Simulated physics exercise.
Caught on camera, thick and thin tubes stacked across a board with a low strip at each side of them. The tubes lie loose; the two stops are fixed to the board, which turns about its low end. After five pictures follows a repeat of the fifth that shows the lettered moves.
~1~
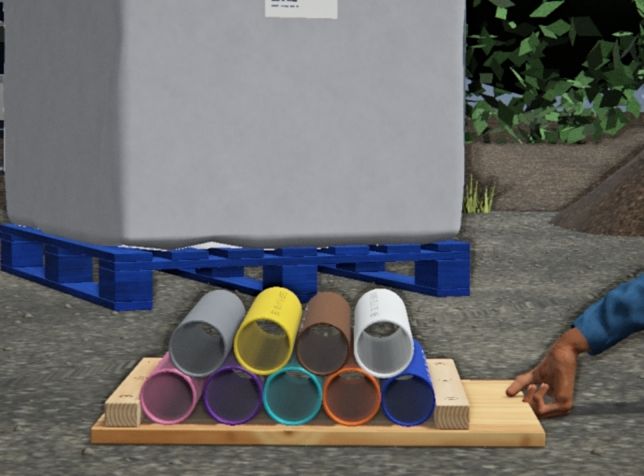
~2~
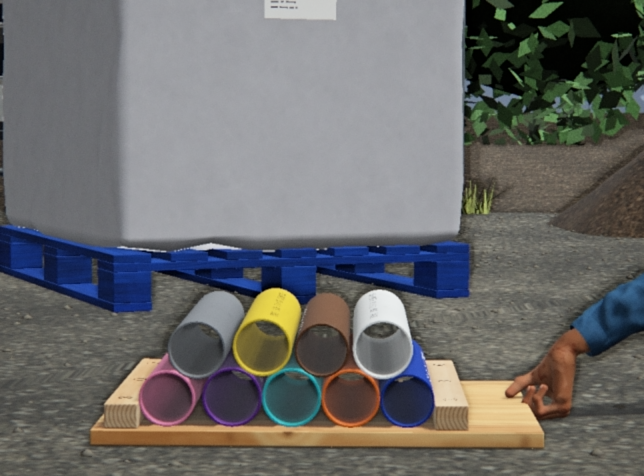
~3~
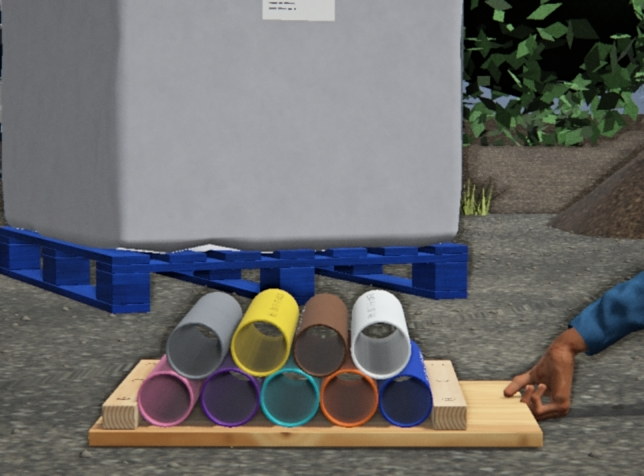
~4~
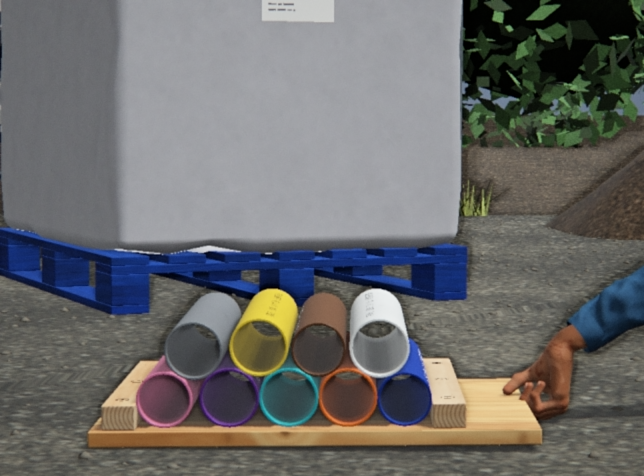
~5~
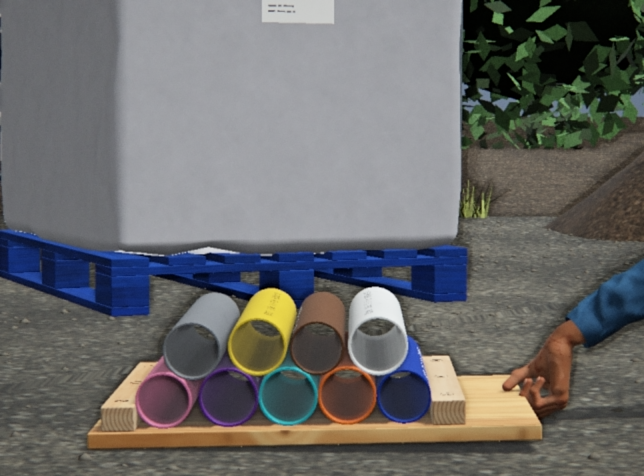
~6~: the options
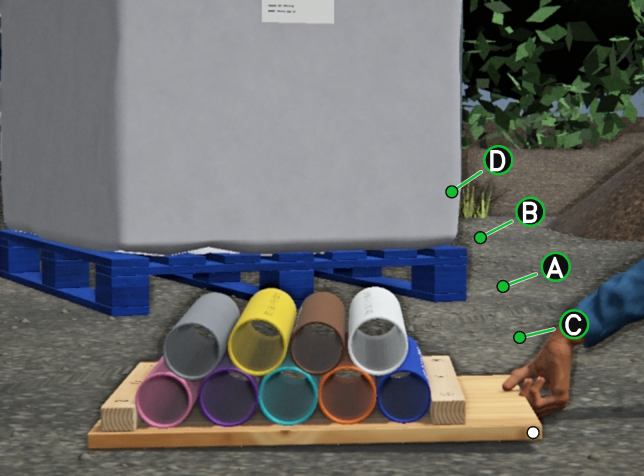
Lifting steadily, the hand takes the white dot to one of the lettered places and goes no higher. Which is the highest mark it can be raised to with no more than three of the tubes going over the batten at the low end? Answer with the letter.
Mark B is as high as it can go.
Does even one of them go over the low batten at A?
No, at A.
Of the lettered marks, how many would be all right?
Three of the four.
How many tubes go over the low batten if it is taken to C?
At C the number is none.
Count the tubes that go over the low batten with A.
At A the number is none.
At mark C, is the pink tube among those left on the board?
Yes, with C.
On the marked copy, A at (503, 286); B at (480, 238); C at (519, 337); D at (452, 192); the white dot at (533, 433).
With B. Early on, board at 16°.
Further on, board at 28°.
At the end, board at 28°, one over the low batten (grey).
As for the rest, A none over the low batten; C none over the low batten; D four over the low batten (yellow, grey, brown, white).
